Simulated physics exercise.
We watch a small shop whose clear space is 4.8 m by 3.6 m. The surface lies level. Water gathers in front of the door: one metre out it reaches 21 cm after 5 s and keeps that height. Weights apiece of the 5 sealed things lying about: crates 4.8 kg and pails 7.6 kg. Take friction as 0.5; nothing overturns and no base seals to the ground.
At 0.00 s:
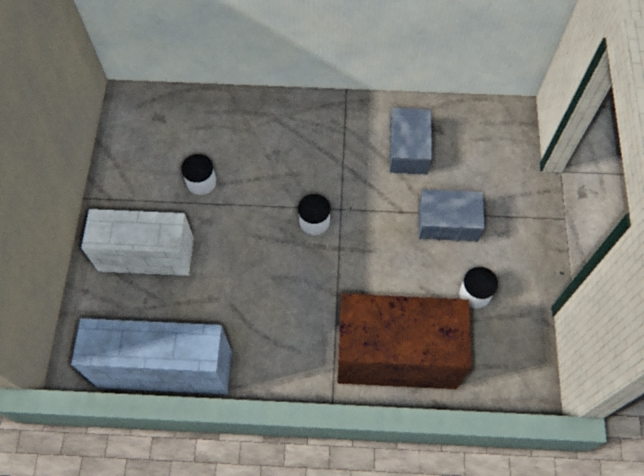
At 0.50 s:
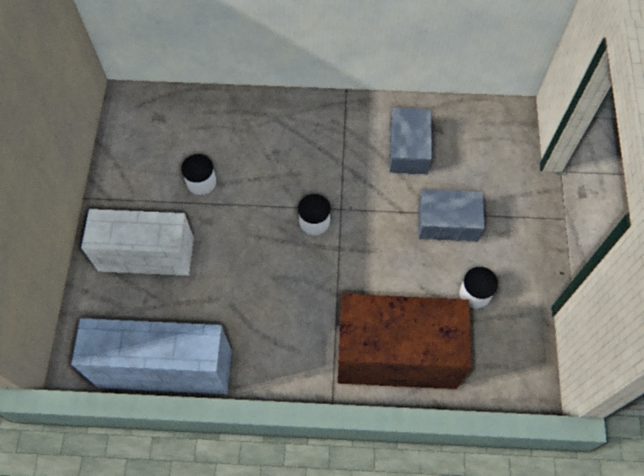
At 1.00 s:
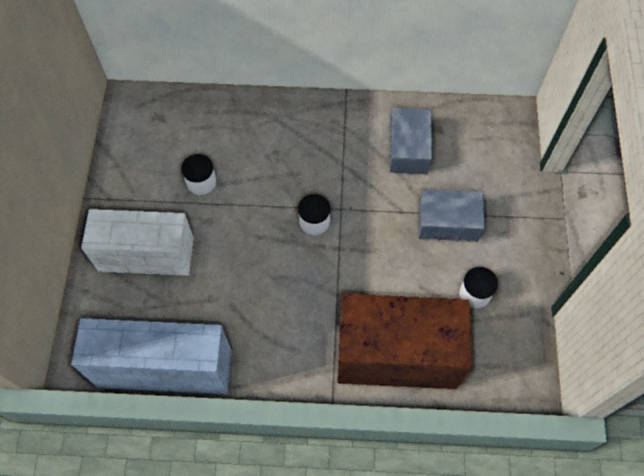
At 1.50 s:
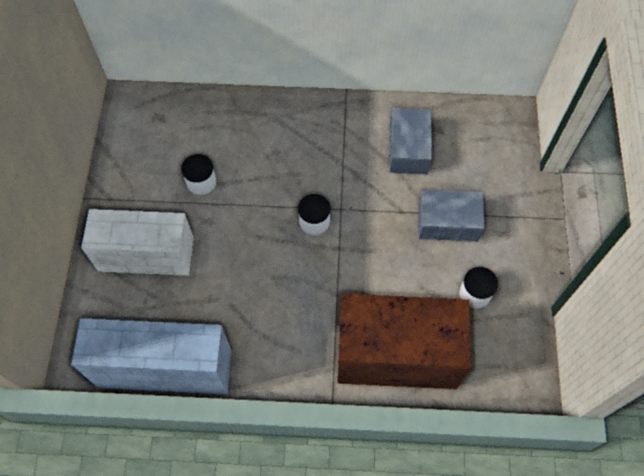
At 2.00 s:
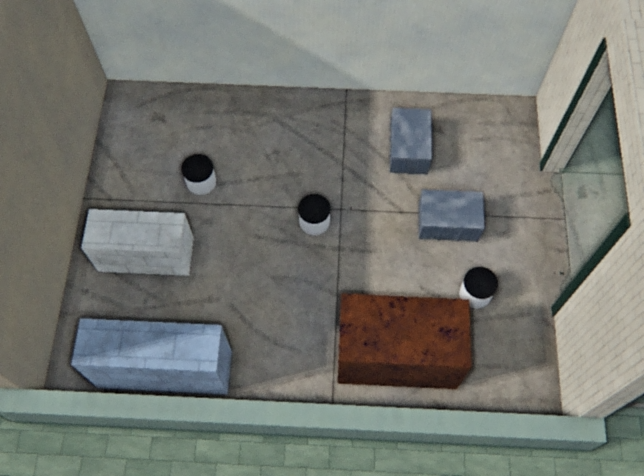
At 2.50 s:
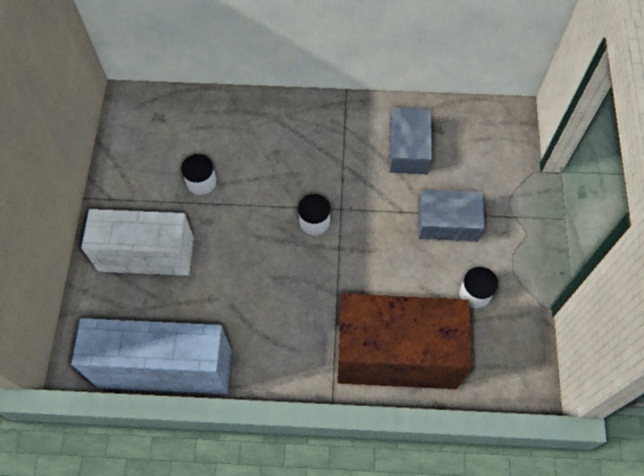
Greenish water spreads over the paving along the bottom edge, outside a small walled room holding boxes and pails. It then shows in the doorway on the right and creeps a short way across the floor inside, while the boxes and pails all stay in place.
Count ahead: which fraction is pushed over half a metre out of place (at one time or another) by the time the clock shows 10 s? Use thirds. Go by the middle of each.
It is at least two thirds.
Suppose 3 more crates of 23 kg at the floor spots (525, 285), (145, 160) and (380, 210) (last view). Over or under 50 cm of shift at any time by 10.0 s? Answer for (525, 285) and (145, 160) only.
In that order: Past it, less.
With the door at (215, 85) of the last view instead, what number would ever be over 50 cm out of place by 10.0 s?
In that case 3 of them.
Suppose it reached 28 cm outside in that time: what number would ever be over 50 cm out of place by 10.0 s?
Then 5.
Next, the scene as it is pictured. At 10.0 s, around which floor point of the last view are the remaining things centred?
Near (185, 193).
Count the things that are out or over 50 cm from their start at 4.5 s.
By then 1.
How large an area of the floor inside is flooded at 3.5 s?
Roughly 1.5 m2.
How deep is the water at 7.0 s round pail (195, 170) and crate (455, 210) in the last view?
About 3 and 4 cm.
After 3.5 s 0 of 5 are over 50 cm from their spots; 0 afloat.
After 4.5 s 1 of 5 are over 50 cm from their spots; 0 afloat.
After 7.0 s 3 of 5 are over 50 cm from their spots; 2 afloat.
After 10.0 s 4 of 5 are over 50 cm from their spots, and 4 have been at some point; 5 afloat.
